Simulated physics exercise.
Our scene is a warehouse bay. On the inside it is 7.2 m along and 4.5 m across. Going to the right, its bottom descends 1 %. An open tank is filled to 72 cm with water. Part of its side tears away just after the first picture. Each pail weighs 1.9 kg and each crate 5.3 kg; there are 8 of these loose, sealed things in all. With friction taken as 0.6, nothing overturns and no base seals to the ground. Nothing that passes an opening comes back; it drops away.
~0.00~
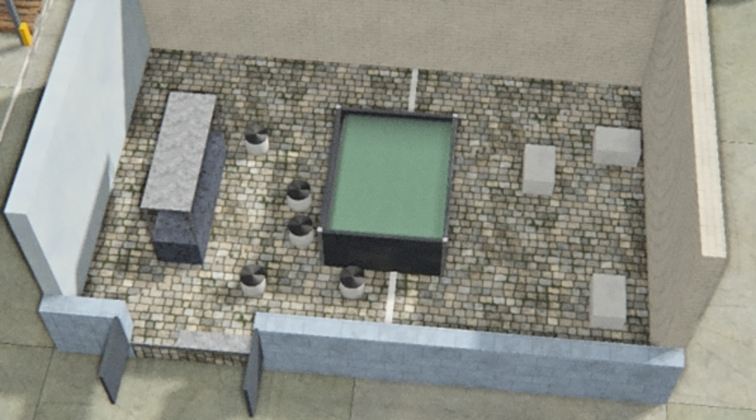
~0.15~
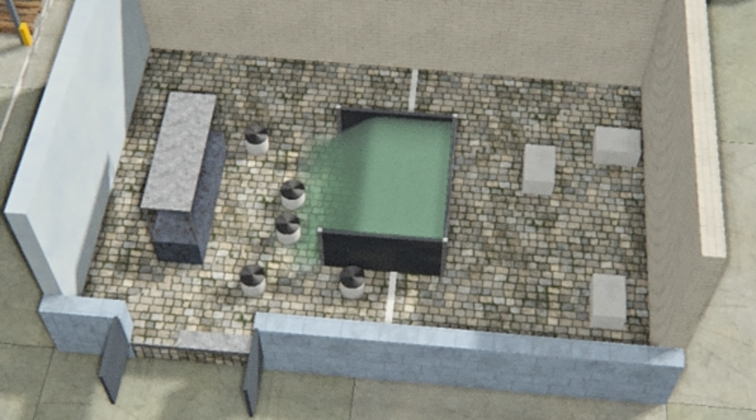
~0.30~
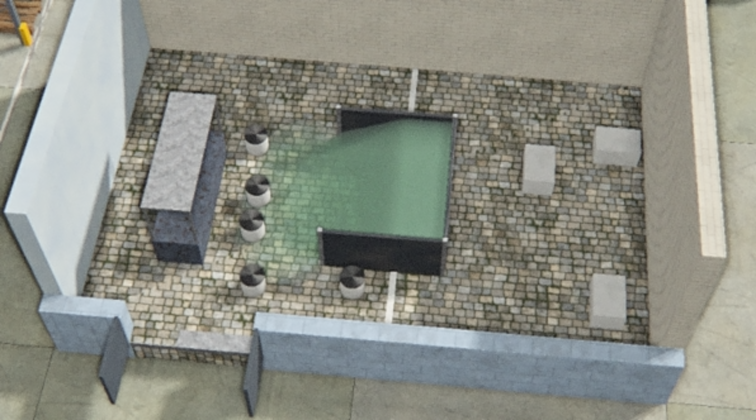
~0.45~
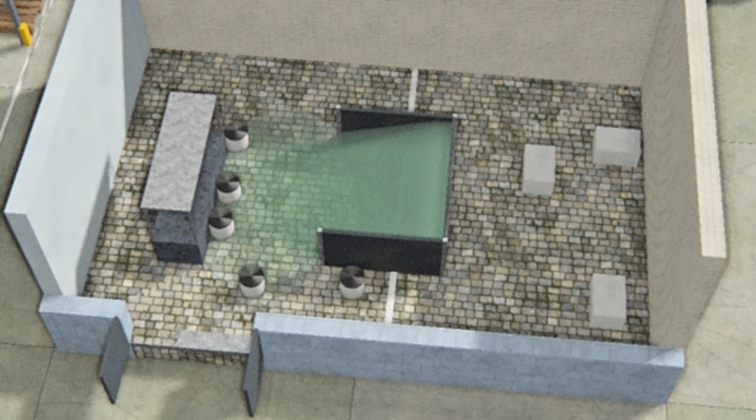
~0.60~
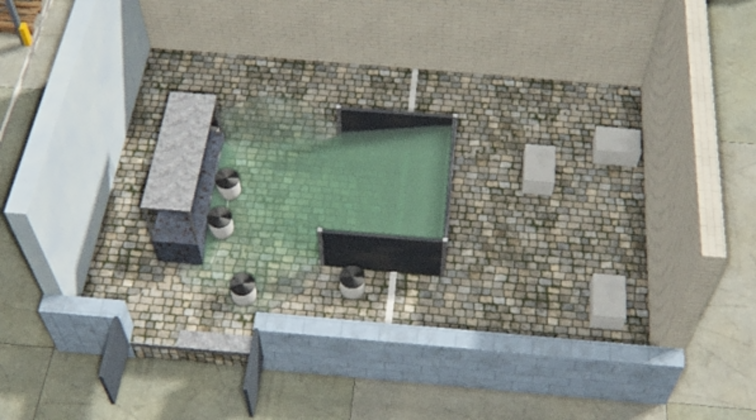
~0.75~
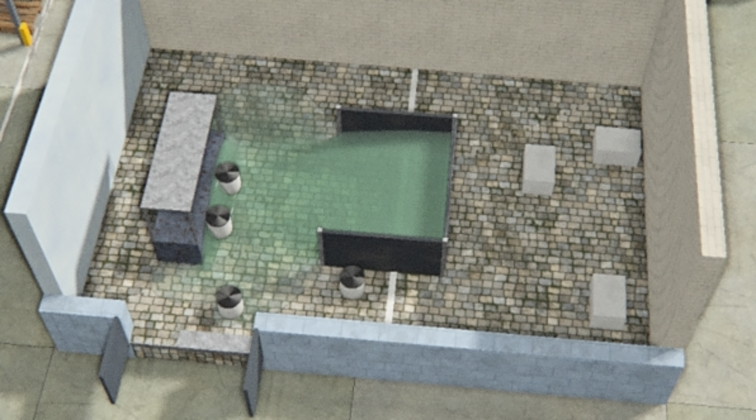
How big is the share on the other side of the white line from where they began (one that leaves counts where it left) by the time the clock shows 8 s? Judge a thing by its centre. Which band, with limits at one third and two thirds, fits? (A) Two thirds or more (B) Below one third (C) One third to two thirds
Below one third.
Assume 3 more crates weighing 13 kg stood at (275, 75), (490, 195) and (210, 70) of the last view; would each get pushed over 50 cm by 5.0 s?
Going one by one: Goes farther, stays closer, goes farther.
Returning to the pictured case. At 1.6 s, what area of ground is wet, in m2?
At that time the wet patch spans about 13 m2.
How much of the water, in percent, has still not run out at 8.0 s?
Still held: Near 68 %.
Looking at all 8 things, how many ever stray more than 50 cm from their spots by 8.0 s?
Count: 7.
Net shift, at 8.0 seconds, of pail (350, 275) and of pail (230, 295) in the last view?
Respectively, 30 cm and washed out.
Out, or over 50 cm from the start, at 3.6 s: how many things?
The number by then is 4.
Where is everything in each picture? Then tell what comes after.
A pail at (256, 134) rests on the ground; a pail at (300, 225) rests on the ground; 2.9 m2 under water; 0 of 8 have shifted, in the first frame.
A pail at (256, 134), on the bottom; a pail at (287, 223), on the bottom, 17 cm from its start; 4.0 m2 under water; 2 of 8 have shifted, in the second frame.
A pail at (256, 134) rests on the ground; a pail at (251, 220) rests on the ground, 63 cm from its start; 5.5 m2 under water; 2 of 8 have shifted, in the third frame.
A pail at (235, 130), on the bottom, 28 cm from its start; a pail at (220, 218), on the bottom, 104 cm from its start; 7.0 m2 under water; 3 of 8 have shifted, in the fourth frame.
A pail at (207, 124) rests on the ground, 69 cm from its start; a pail at (219, 217) floats, 104 cm from its start; 7.9 m2 under water; 4 of 8 have shifted, in the fifth frame.
A pail is out of sight; a pail at (218, 216), afloat, 104 cm from its start; 9.1 m2 under water; 4 of 8 have shifted, in the sixth frame.
After 1.6 s 0 of 8 are over the mark; 3 afloat.
After 3.6 s 0 of 8 are over the mark; 2 afloat.
After 5.6 s 0 of 8 are over the mark; 3 afloat.
After 8.0 s 0 of 8 are over the mark; 4 afloat.
